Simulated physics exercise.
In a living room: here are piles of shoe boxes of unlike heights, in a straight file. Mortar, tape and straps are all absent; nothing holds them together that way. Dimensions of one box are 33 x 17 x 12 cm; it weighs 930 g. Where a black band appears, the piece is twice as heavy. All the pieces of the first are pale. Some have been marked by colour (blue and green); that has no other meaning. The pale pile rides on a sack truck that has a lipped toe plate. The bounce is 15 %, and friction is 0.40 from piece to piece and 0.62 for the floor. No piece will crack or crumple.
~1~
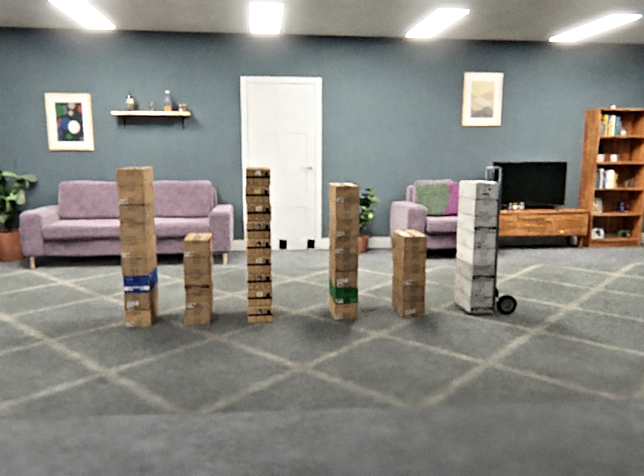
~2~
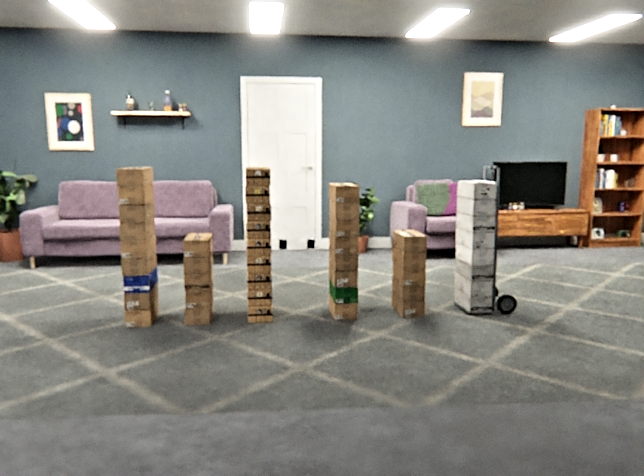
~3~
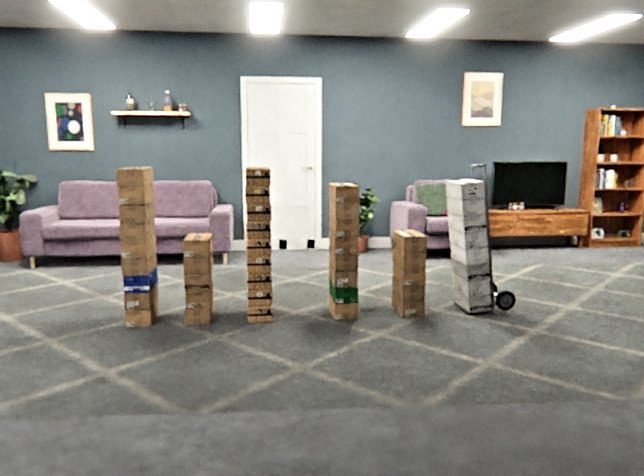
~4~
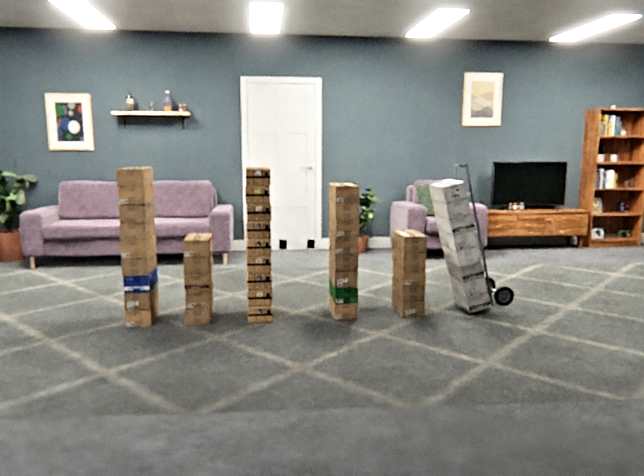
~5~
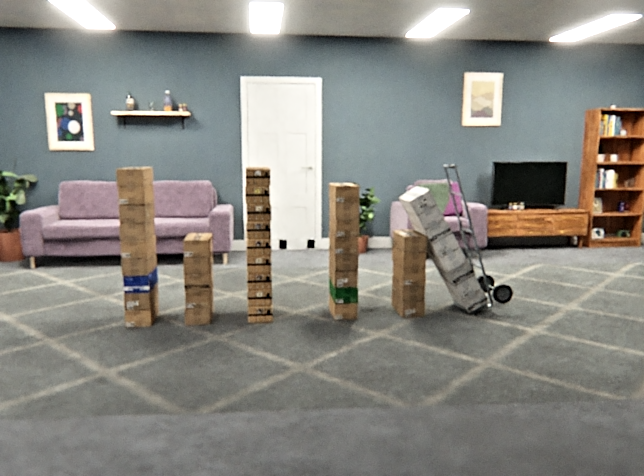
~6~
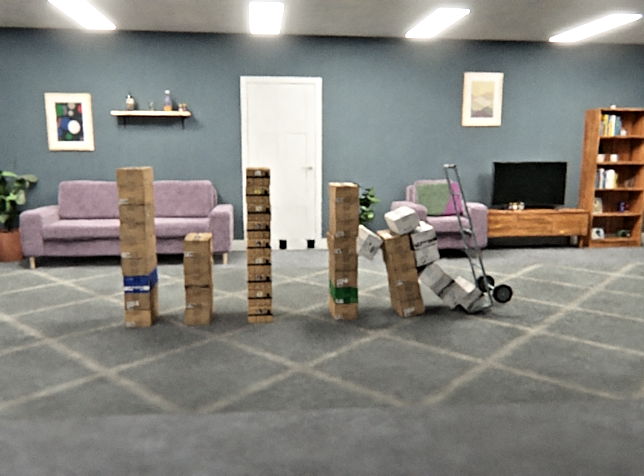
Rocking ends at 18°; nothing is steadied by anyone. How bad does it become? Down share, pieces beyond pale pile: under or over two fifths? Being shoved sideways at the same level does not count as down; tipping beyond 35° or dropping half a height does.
Over.
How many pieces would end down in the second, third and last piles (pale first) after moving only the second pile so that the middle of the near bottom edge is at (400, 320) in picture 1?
Down counts: Second 4, third 7, last 9.
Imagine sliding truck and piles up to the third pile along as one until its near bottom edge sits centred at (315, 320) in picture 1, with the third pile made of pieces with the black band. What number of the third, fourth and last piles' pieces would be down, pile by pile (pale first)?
Down by pile: Third 0, fourth 0, last 0.
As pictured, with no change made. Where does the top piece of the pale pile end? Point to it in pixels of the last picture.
(347, 284).
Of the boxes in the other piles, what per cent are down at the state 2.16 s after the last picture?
By then, 75 per cent.
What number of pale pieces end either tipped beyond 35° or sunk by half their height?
I count 7 pale pieces.
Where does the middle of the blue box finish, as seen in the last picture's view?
In the final picture its centre lies roughly at (75, 311).
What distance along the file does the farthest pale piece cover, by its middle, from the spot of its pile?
I'd put it at close to 100 cm.
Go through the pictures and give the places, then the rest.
In the first frame (each place is the centre of the face we see best), truck frame (499, 198) 0° forward; blue box (136, 285); green box (347, 296); the others all in place.
In the second frame, truck frame (498, 197) 1° forward; blue box (136, 285).
In the third frame, truck frame (486, 195) 7° forward, top of the pale pile leaning 7°; green box (347, 296); the others all in place.
In the fourth frame, truck frame (472, 195) 14° forward, top of the pale pile leaning 15°; green box (347, 296); the others all in place.
In the fifth frame, truck frame (463, 195) 18° forward, top of the pale pile leaning 30°; blue box (136, 285); the others all in place.
In the sixth frame, truck frame (463, 195) 18° forward, top of the pale pile leaning 61°; green box (347, 296); blue box (136, 285); steepest lean 9°, the box at (398, 245); 6 have shifted.
Then, 1.06 s later than the last frame, 7 of the pale pile down; 12 of the 36 other boxes down; green box tilted 44°.
Then, 2.16 s later than the last frame, 7 of the pale pile down; 27 of the 36 other boxes down; green box on its side; blue box tilted 22°.
When it is over, 7 of the pale pile down; 34 of the 36 other boxes down; blue box on its side; green box on its side. That is 94 per cent. In pixels of the last frame, middles, blue box near (75, 311), green box near (312, 303).
